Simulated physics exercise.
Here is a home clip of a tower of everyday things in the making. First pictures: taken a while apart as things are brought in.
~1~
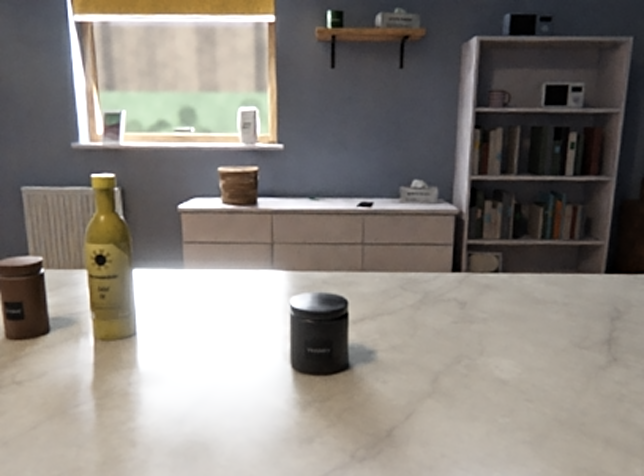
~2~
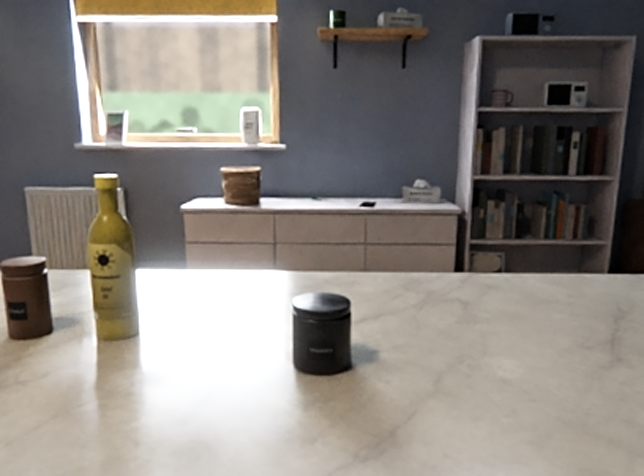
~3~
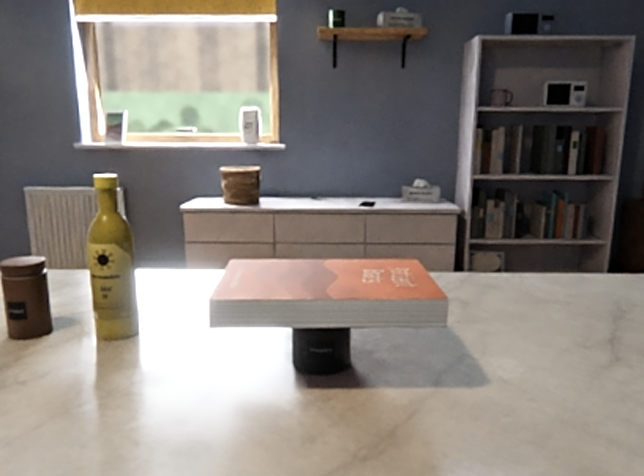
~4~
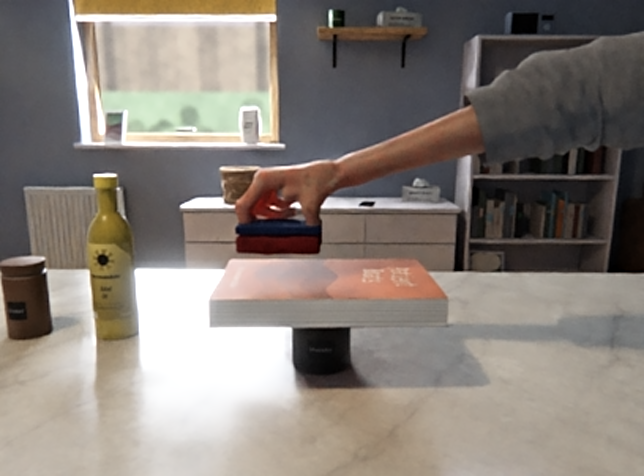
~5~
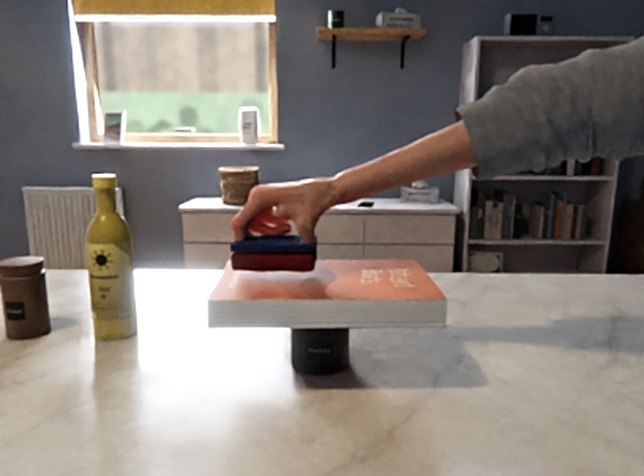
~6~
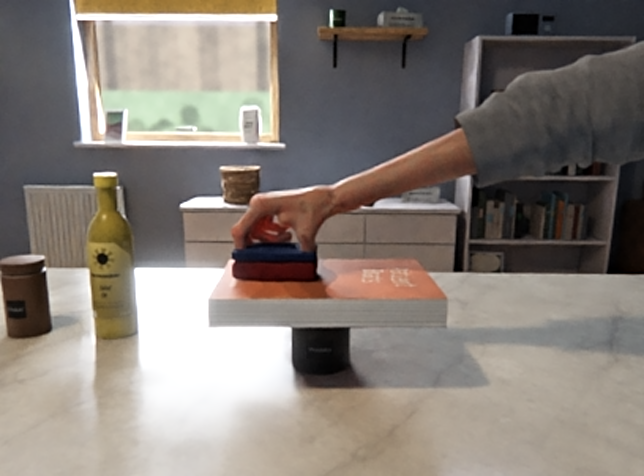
Hand in a grey sleeve lowering a blue and red sponge stack onto the left side of an orange book atop a black jar.
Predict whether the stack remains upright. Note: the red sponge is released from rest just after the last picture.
Basically the pile is secure.
Then, 0.20 s on from there, no change.
Then, 0.40 s on from there, red sponge resting near (276, 262).
In the end, all 5 unmoved. At the end, from the last picture's camera, red sponge near (276, 262). The pile keeps its balance.
